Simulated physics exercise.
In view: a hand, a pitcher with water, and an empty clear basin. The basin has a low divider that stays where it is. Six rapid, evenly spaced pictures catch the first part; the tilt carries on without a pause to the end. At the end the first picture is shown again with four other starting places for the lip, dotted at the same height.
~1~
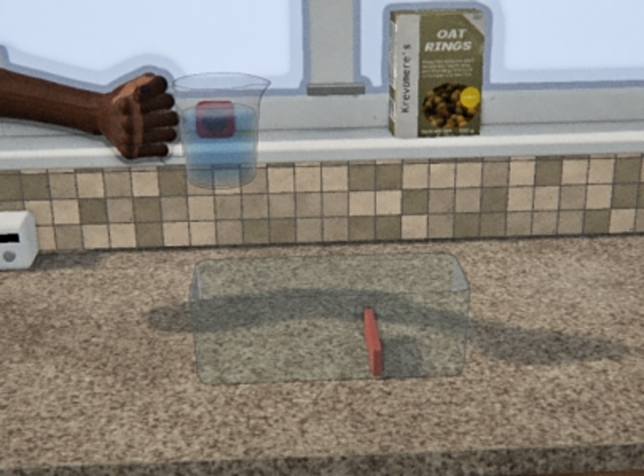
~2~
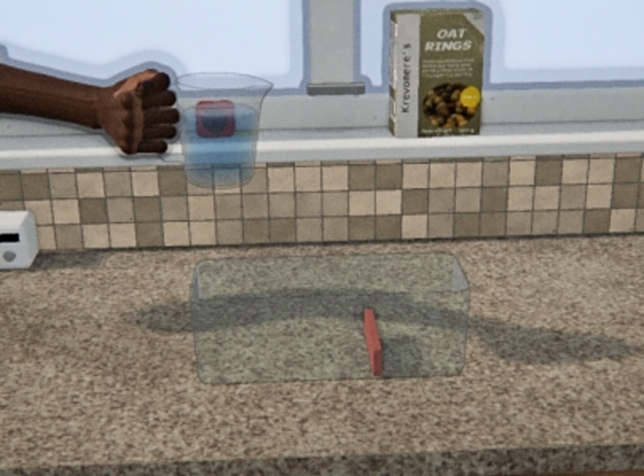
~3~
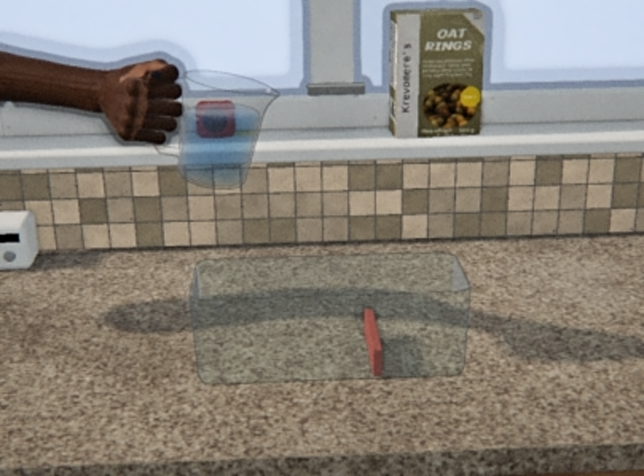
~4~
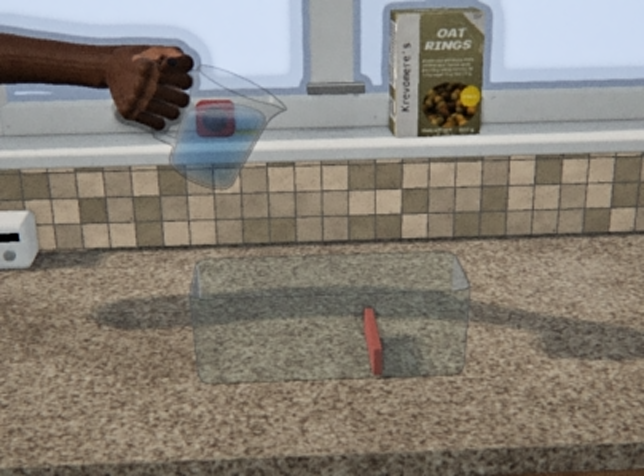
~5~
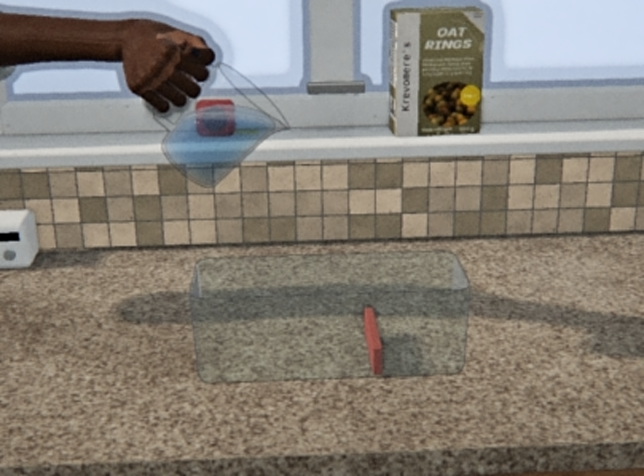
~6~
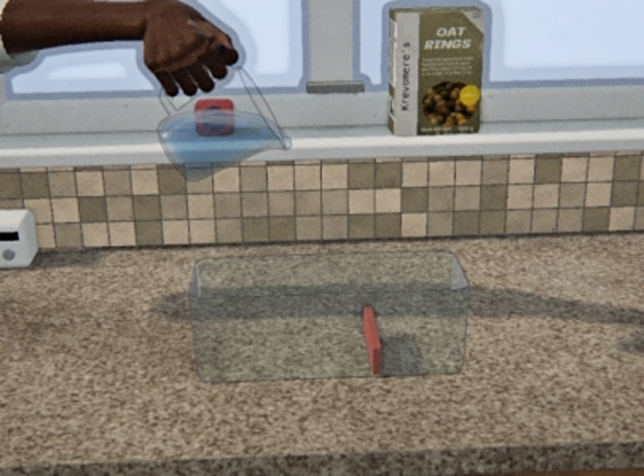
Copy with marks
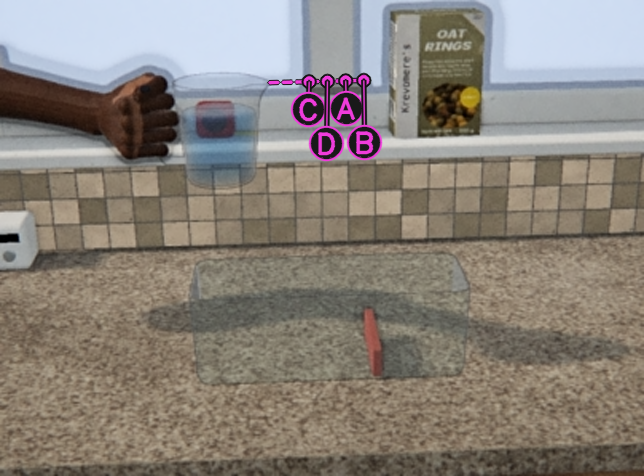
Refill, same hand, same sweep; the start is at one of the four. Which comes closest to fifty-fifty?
Go for C.
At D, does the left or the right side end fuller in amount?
The right one.
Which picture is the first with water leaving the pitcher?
In picture 6.
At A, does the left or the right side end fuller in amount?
The right one.
On the marked copy, A at (345, 80); B at (363, 80); C at (309, 81); D at (327, 81).
For spot A, about 12 % ends left of the wall and 81 % right of it; 6 % is lost outside.
For spot B, about 32 % ends left of the wall and 61 % right of it; 7 % is lost outside.
For spot C, about 45 % ends left of the wall and 54 % right of it.
For spot D, about 12 % ends left of the wall and 83 % right of it; 5 % is lost outside.
